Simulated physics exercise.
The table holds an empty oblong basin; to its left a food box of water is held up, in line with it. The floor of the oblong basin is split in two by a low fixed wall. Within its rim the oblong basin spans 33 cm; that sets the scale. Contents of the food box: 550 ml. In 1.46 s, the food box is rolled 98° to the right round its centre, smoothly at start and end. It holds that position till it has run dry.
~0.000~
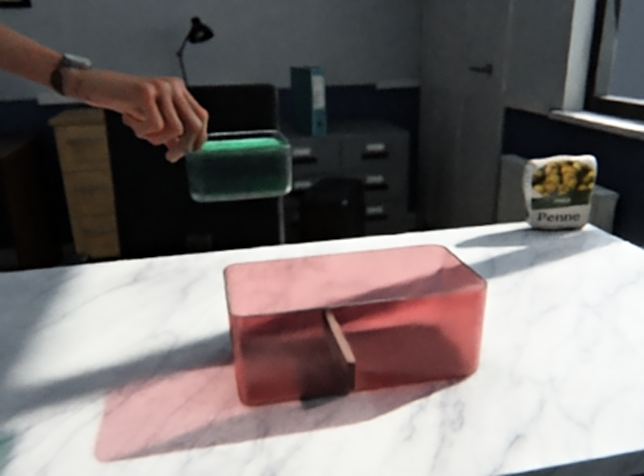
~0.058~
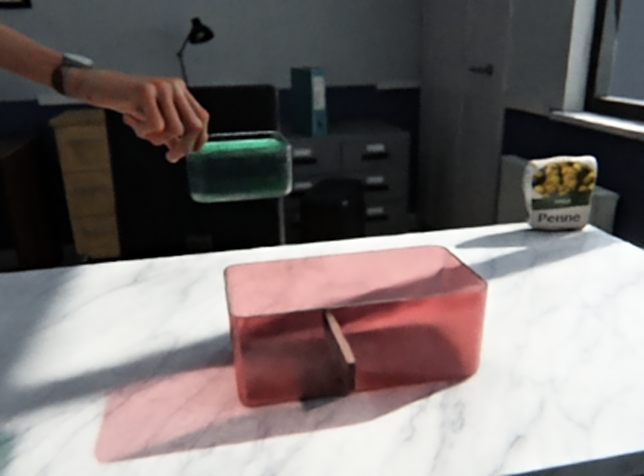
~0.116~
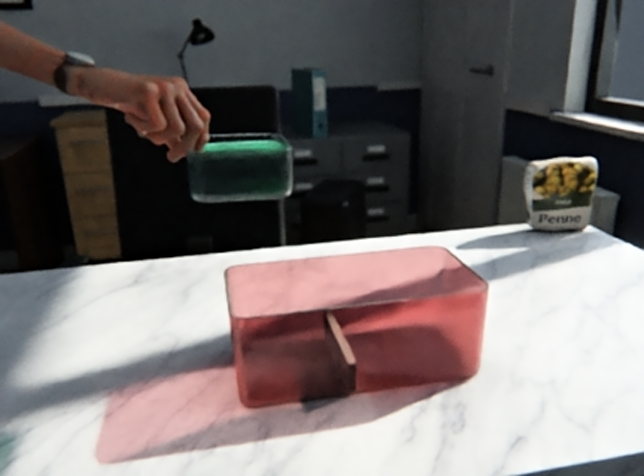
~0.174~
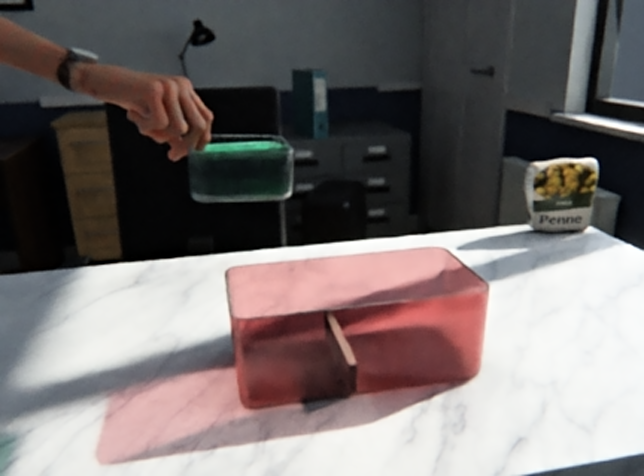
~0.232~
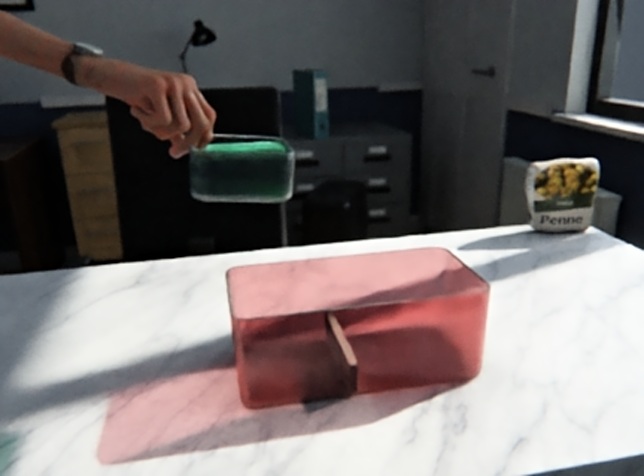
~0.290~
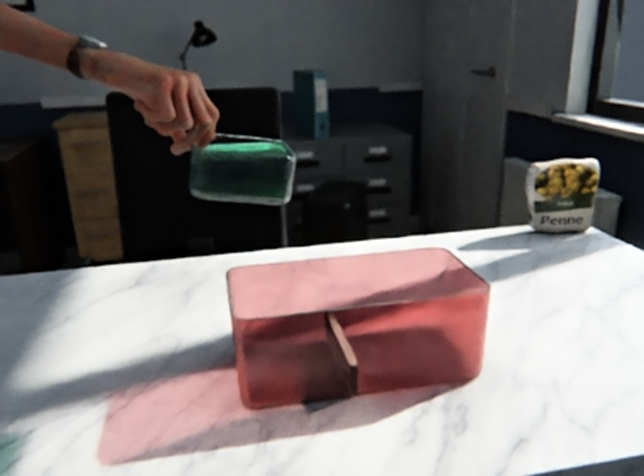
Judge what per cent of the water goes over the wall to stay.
67 percent, roughly.
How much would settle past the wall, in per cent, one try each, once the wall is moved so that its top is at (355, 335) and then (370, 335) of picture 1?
Around 50 and 10 percent, in that order.
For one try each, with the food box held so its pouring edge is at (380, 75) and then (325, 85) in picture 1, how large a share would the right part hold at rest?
Around 90 per cent first, around 90 per cent next.
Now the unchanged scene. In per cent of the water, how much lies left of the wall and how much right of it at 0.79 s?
3 left and 14 right, roughly.
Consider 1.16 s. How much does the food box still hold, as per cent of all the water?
12 %.
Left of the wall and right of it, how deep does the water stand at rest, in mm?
Around 8 mm deep on the left, around 14 mm deep on the right.
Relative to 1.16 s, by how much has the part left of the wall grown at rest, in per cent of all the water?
Close to 18% of the whole.
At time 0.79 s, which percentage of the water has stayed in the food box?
About 50 per cent.
Then, 0.79 s in, the tilt is 55° and 50 per cent is still to pour, 3 is left of the wall and 13 right of it.
Then, 1.16 s in, the tilt is 88° and 12 per cent is still to pour, 13 is left of the wall and 66 right of it.
Then, 1.54 s in, the tilt is 98° and 2 per cent is still to pour, 29 is left of the wall and 67 right of it.
Then, 1.96 s in, the tilt is 98° and 0 per cent is still to pour, 32 is left of the wall and 67 right of it.
Finally, 32 per cent lies left of the wall, 67 right of it and 1 outside.
